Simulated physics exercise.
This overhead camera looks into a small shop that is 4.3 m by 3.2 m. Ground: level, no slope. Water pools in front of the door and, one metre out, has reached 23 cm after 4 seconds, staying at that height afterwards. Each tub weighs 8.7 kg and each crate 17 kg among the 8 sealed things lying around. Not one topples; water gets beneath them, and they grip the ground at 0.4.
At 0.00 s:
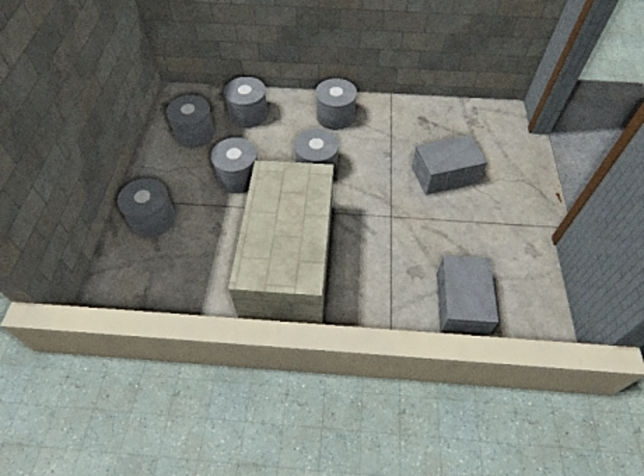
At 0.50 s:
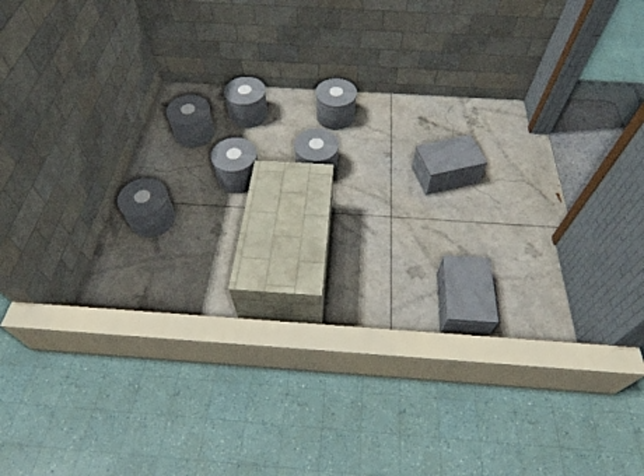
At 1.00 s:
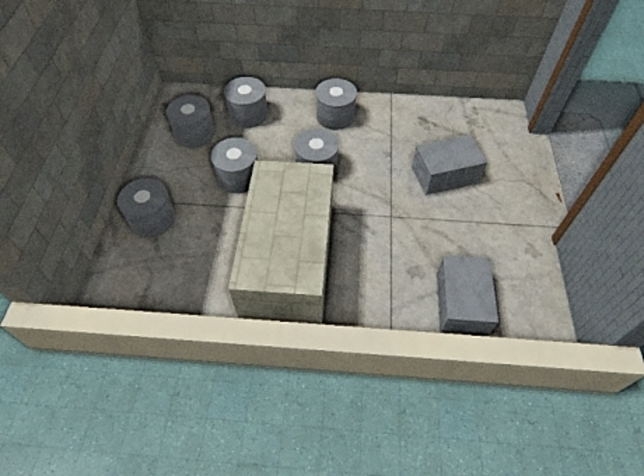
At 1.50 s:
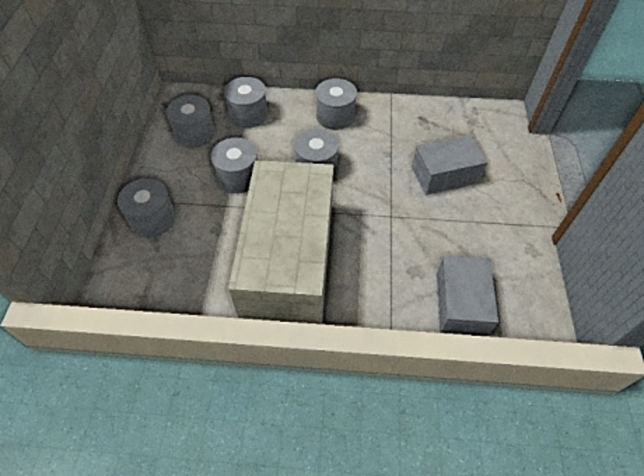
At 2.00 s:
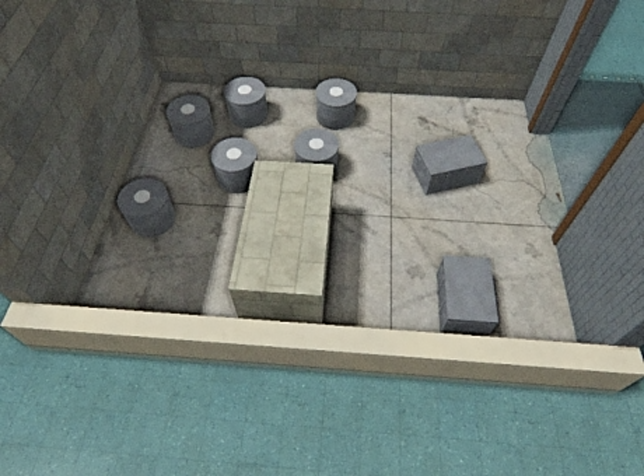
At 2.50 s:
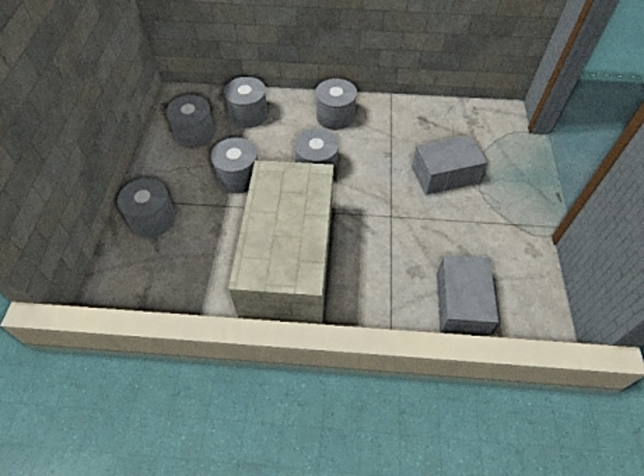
In a small walled shop seen from above, grey round tubs, two grey blocks and a long pale block stand still on a stone floor. Outside, the pale ground turns blue-green as water deepens, then water enters the doorway at right and spreads a thin sheet inside, reaching the nearer grey block.
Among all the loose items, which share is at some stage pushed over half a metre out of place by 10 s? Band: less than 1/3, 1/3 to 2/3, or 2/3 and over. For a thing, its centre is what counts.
I'm guessing the result is most.
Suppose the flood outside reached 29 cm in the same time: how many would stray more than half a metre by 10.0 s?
I count 8 of them in that case.
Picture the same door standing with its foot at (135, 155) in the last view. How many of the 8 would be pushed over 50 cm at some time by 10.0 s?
Then 8 of them would.
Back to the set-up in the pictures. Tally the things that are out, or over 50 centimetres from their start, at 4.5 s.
1 in all.
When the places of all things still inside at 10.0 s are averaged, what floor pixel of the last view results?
Around (208, 254).
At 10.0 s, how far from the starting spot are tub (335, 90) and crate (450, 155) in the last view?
In that order: 200 cm, 250 cm.
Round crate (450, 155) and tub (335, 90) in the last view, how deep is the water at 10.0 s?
Around 13 cm and 14 cm.
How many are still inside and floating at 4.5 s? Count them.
My tally comes to 0.
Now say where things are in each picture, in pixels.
In the first frame, a tub at (188, 109) rests on the ground; a tub at (336, 92) rests on the ground; water covers 0.0 m2; 0 of 8 have shifted.
In the second frame, a tub at (188, 109) rests on the ground; a tub at (336, 92), on the bottom; 0.0 m2 under water; 0 of 8 have shifted.
In the third frame, a tub at (188, 109), on the bottom; a tub at (336, 92), on the bottom; water covers 0.0 m2; 0 of 8 have shifted.
In the fourth frame, a tub at (188, 109), on the bottom; a tub at (336, 92) rests on the ground; water covers 0.0 m2; 0 of 8 have shifted.
In the fifth frame, a tub at (188, 109) rests on the ground; a tub at (336, 92) rests on the ground; water covers 0.0 m2; 0 of 8 have shifted.
In the sixth frame, a tub at (188, 109), on the bottom; a tub at (336, 92) rests on the ground; water covers 0.7 m2; 0 of 8 have shifted.
After 3.5 s 0 of 8 are over 50 cm from their spots; 0 afloat.
After 4.5 s 1 of 8 are over 50 cm from their spots; 0 afloat.
After 7.0 s 5 of 8 are over 50 cm from their spots; 6 afloat.
After 10.0 s 8 of 8 are over 50 cm from their spots, and 8 have been at some point; 8 afloat.
